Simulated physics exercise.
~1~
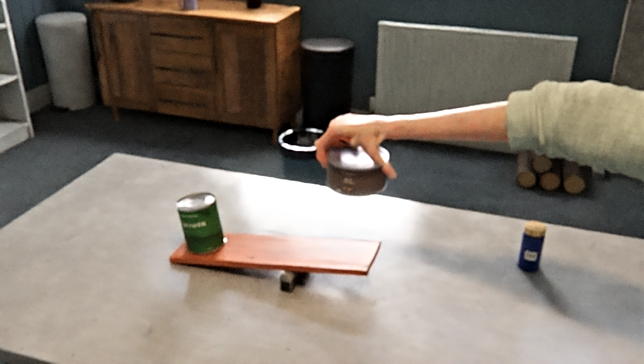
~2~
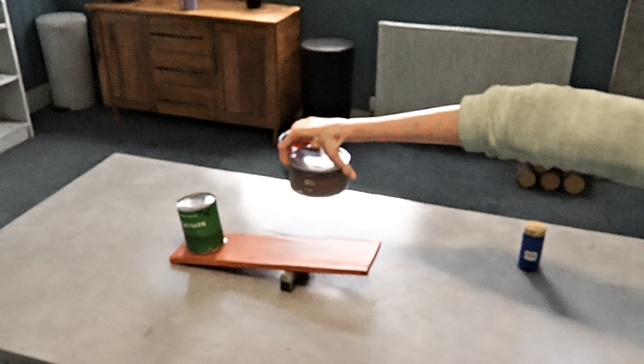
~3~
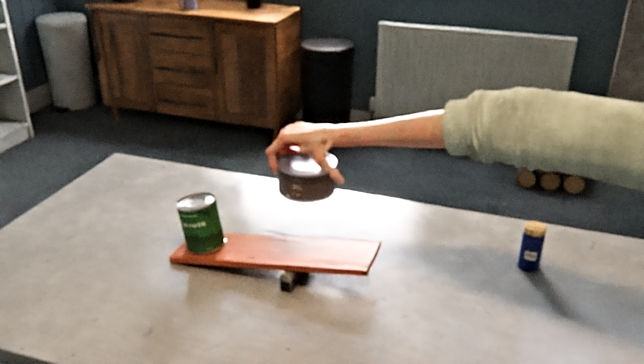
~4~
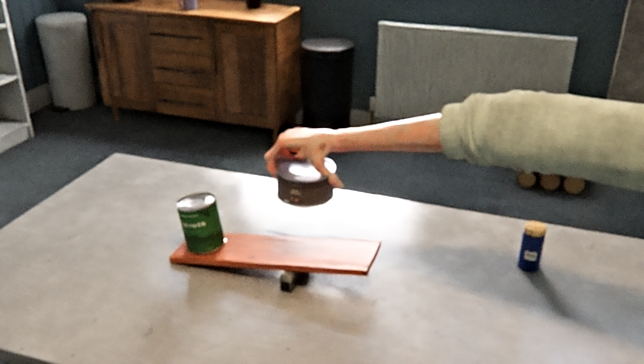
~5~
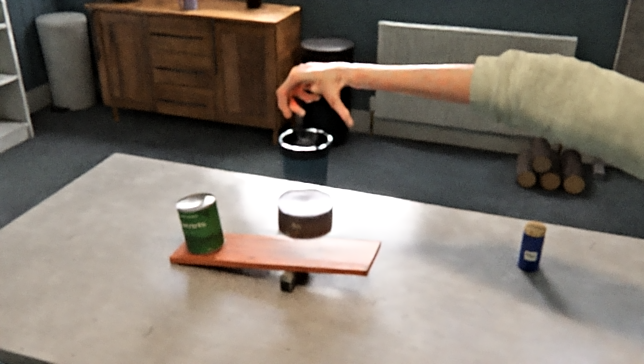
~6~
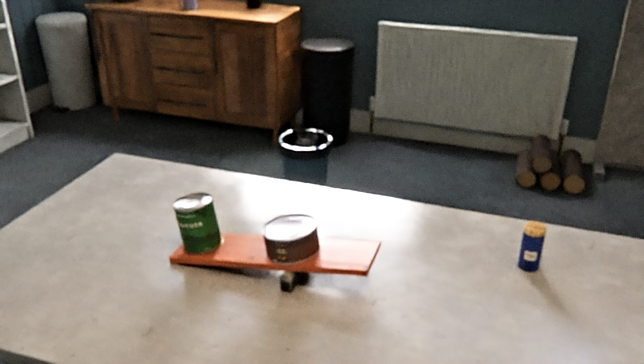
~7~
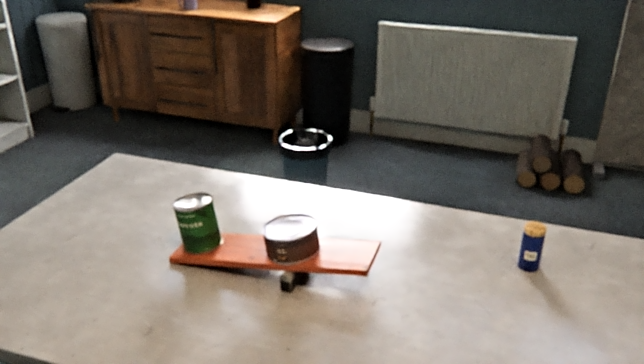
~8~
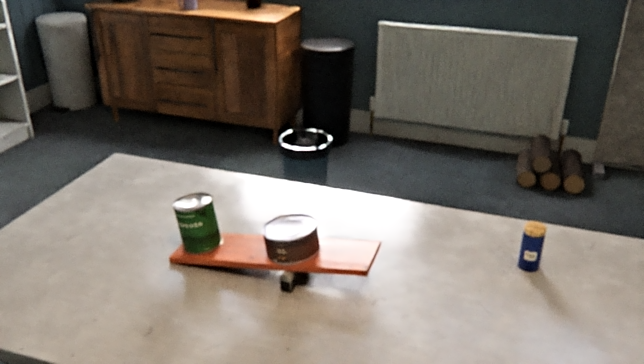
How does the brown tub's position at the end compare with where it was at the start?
At the start the brown tub is held in the air above the right part of the plank. By the end it is lower and further left, resting on the plank near its middle, to the right of the green tin.
A hand moving a brown tub left and dropping it near the middle of an orange plank, which stays tilted.
